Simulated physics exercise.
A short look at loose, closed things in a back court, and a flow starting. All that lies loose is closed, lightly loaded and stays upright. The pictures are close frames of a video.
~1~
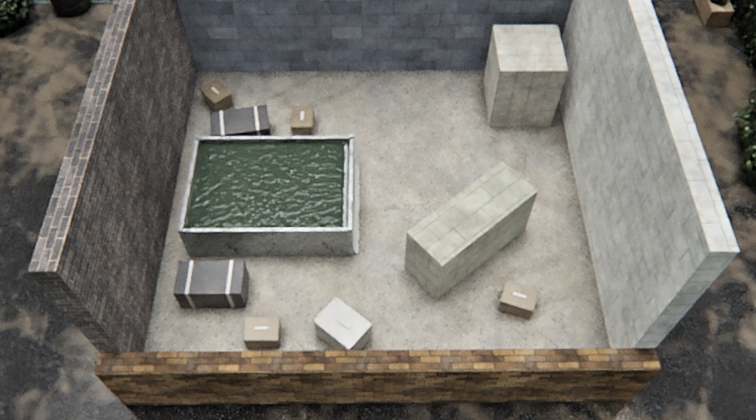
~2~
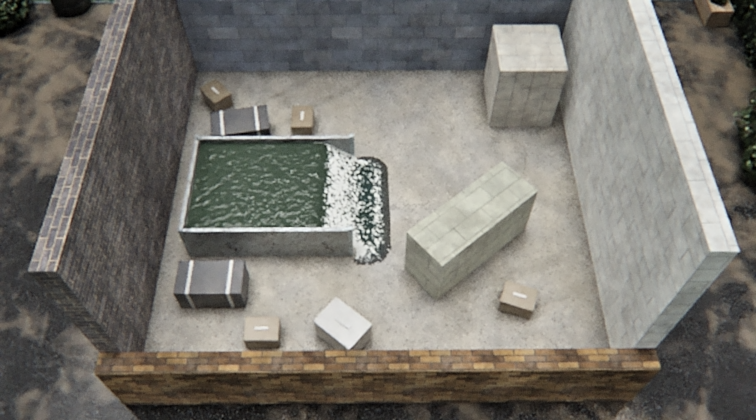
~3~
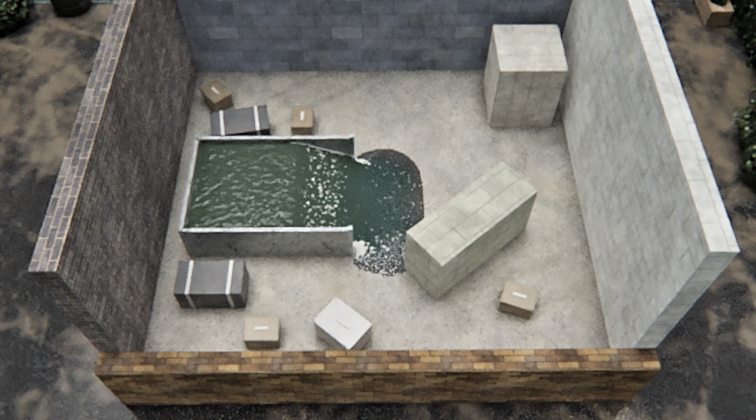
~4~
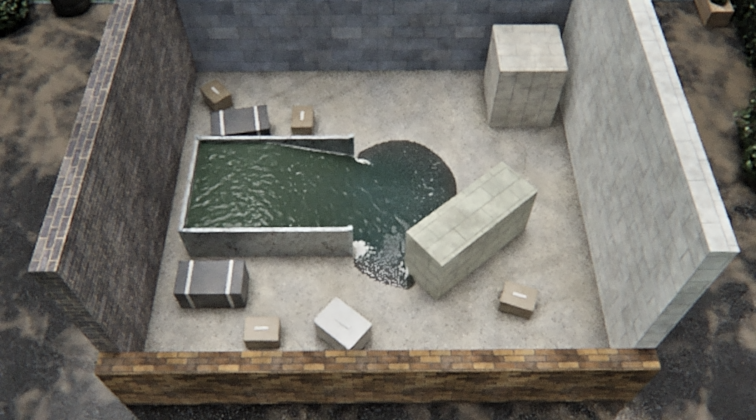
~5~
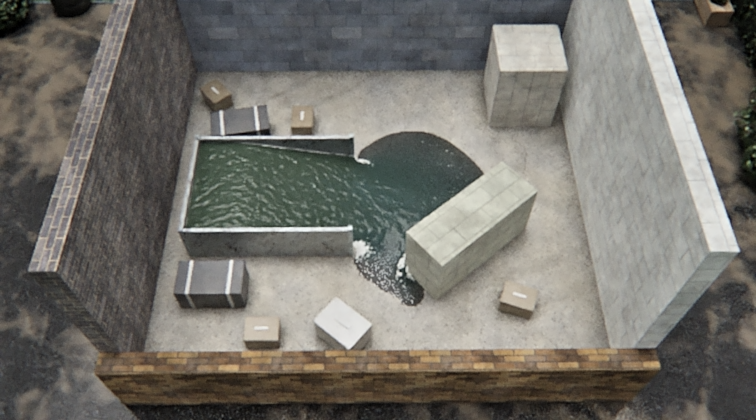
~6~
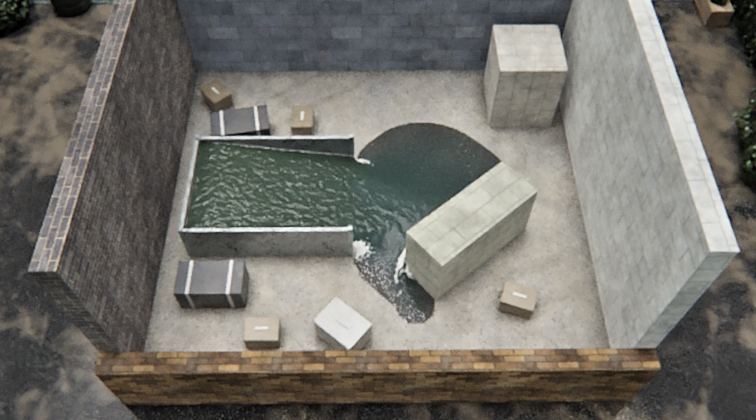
Green water pouring from the open right side of a walled tank, spreading across a courtyard floor around a pale block.
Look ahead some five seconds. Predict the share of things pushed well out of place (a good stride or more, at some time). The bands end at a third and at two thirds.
Share: Less than a third.
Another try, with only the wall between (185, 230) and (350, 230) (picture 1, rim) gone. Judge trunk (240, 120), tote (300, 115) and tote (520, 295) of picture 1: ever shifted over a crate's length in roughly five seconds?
As listed: No, under that, shifted that much.
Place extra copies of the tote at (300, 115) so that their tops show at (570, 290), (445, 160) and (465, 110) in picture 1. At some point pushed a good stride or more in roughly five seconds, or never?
One after the other: Moved that far, moved that far, pushed that far.
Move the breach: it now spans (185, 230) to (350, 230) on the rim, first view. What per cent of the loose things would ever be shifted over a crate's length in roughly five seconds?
About 70 per cent.
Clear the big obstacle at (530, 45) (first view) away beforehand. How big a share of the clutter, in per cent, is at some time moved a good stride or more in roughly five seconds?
I make it 10 per cent.
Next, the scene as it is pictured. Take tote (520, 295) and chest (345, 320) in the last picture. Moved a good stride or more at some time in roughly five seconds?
In that order: Shifted that much, pushed that far.
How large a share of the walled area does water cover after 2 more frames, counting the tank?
About 35 per cent.
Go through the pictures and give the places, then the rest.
The first picture shows a trunk at (239, 120) rests on the ground; a tote at (261, 328) rests on the ground; 0 of 7 have shifted.
The second picture shows a trunk at (239, 120), on the bottom; a tote at (261, 328), on the bottom; 0 of 7 have shifted.
The third picture shows a trunk at (239, 120) rests on the ground; a tote at (261, 328) rests on the ground; 0 of 7 have shifted.
The fourth picture shows a trunk at (239, 120), on the bottom; a tote at (261, 328), on the bottom; 0 of 7 have shifted.
The fifth picture shows a trunk at (239, 120) rests on the ground; a tote at (261, 328) rests on the ground; 0 of 7 have shifted.
The sixth picture shows a trunk at (239, 120), on the bottom; a tote at (261, 328) rests on the ground; 0 of 7 have shifted.
A moment on, 0 of 7 are well off their spots; 0 afloat.
Next, 0 of 7 are well off their spots; 0 afloat.
Later, 1 of 7 are well off their spots; 0 afloat.
In the end, 2 of 7 are well off their spots, and 2 have been at some point; 1 afloat.
